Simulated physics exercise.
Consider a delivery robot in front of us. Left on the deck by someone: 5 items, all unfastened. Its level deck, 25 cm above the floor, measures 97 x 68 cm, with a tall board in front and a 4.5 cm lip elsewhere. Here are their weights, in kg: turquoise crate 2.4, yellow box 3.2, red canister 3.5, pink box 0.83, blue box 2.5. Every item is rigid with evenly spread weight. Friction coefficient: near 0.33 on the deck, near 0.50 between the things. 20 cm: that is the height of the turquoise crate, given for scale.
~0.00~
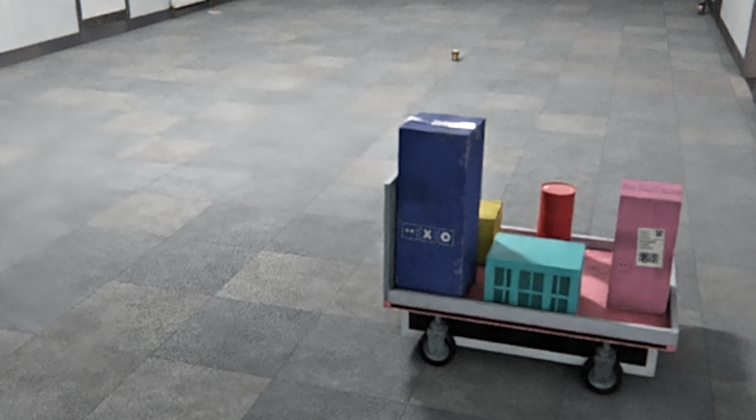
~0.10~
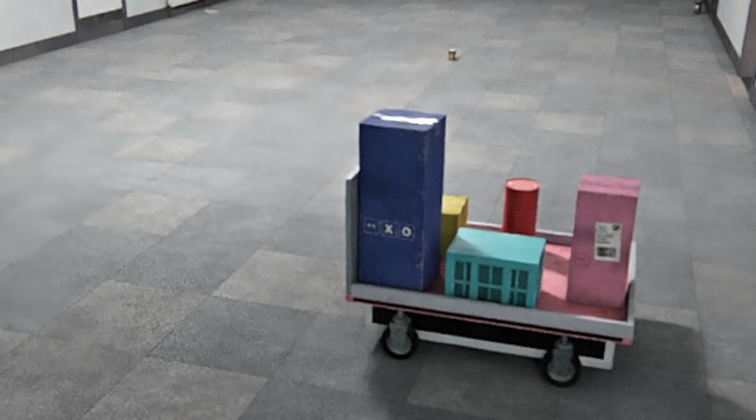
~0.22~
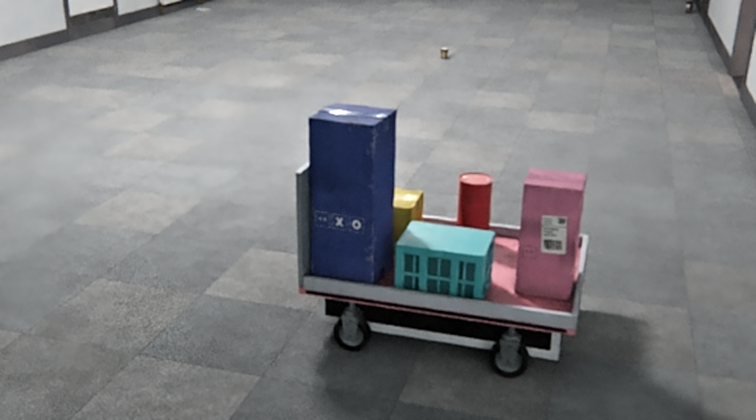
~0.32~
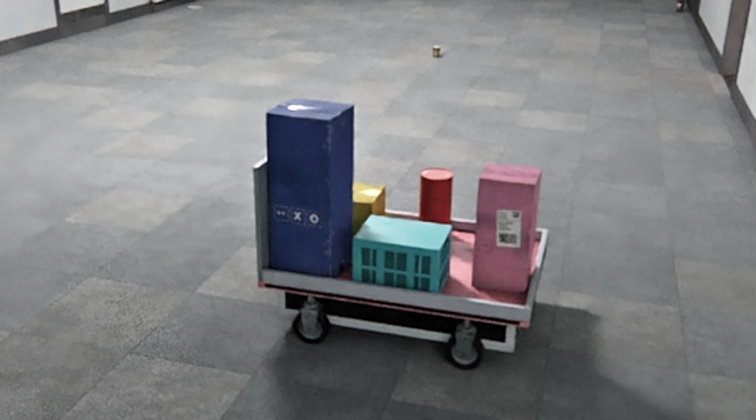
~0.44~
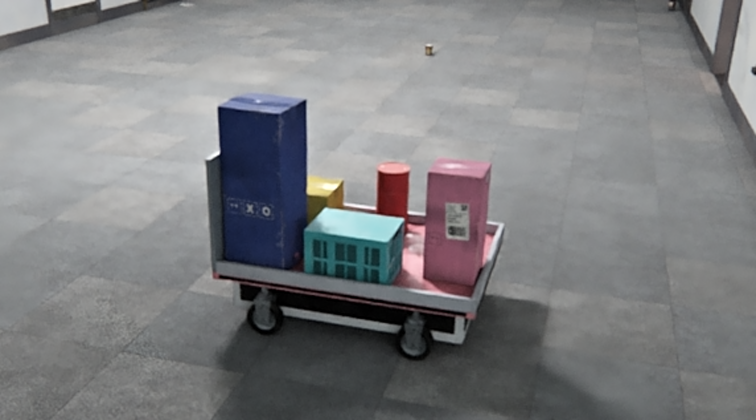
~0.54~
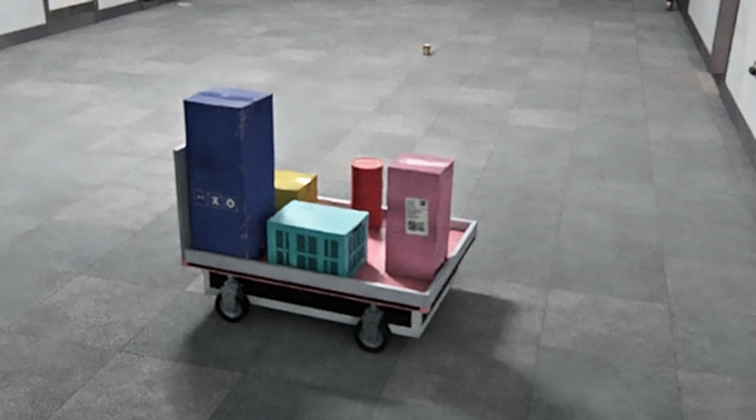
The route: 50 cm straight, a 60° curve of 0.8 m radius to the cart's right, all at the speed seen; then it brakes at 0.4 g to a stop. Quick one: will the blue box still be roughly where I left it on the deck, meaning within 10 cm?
No, it won't.
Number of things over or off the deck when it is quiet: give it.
The count is 1.
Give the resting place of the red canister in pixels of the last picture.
Near (313, 129).
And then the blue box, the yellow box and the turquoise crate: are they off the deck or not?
Observed: Blue box exits its support; yellow box remains in bounds; turquoise crate remains in bounds.
By 0.84 s, cart 109 cm along, turned 32°; blue box tilted 18° near (176, 136); yellow box 13 cm from its spot.
By 1.14 s, cart 148 cm along, turned 57°; blue box now off the deck; yellow box 14 cm from its spot.
By 1.54 s, cart 185 cm along, turned 60°; yellow box 13 cm from its spot; turquoise crate 3 cm from its spot; red canister 3 cm from its spot.
When it is over (3.6 s), off the deck, blue box; not toppled but over 10 cm from the start, yellow box; the other 3 within 10 cm of the start.
